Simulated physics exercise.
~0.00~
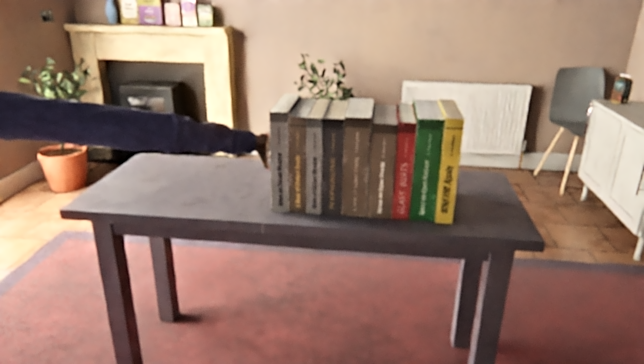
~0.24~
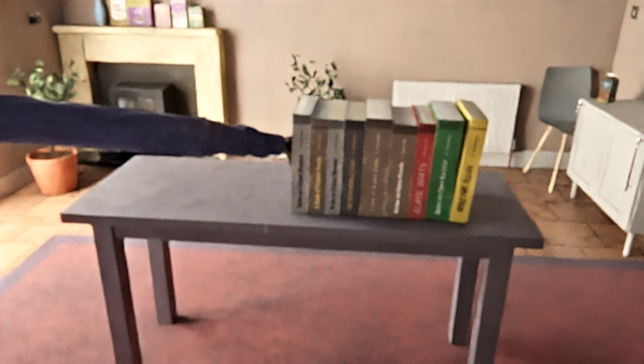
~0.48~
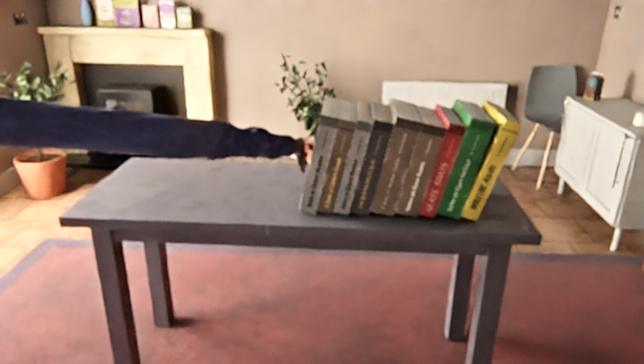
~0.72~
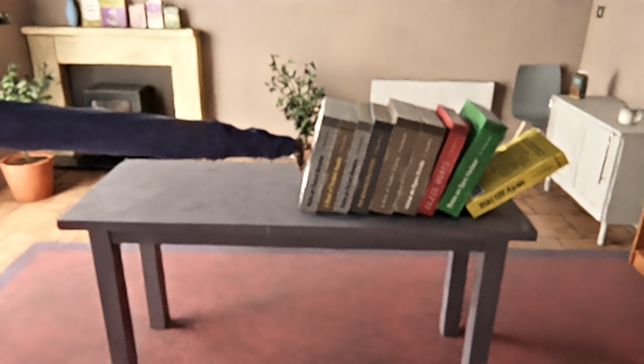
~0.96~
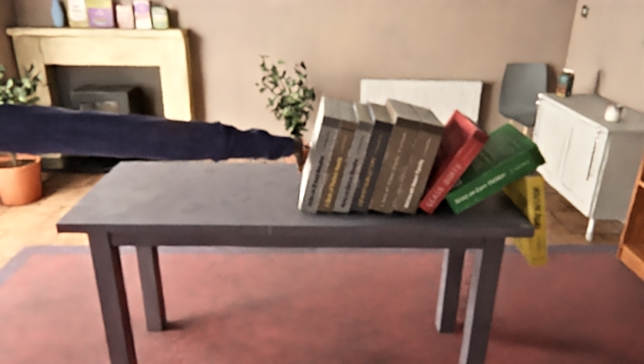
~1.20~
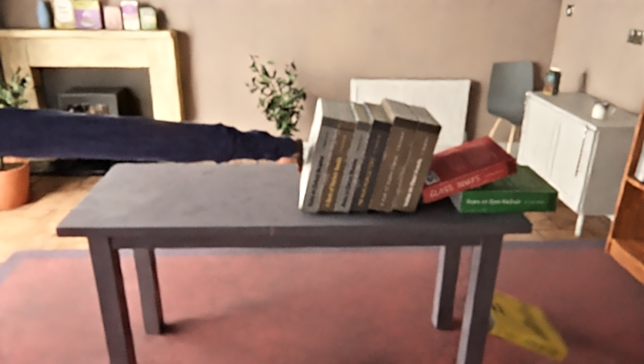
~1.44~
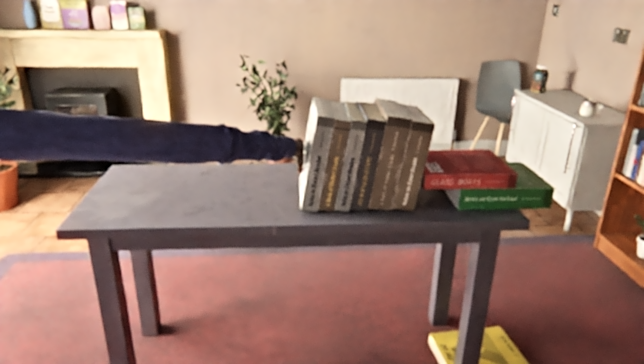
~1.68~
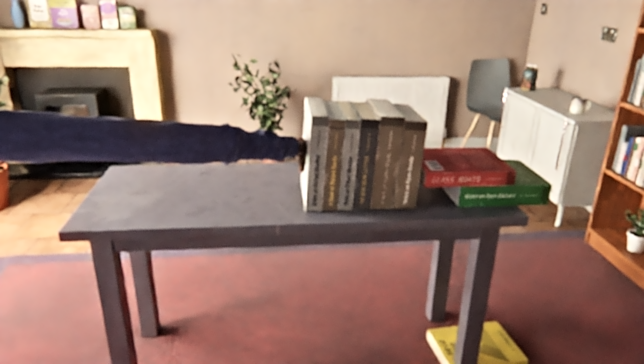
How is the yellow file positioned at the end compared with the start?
At the start the yellow file stood upright at the right end of the row on the table. By the end it was lying on its side on the floor.
A dark-sleeved arm pushed a row of upright files rightward along a table until they leaned and the yellow one toppled off the end onto the floor. The green and red ones tipped flat on the table, while the rest ended up standing.
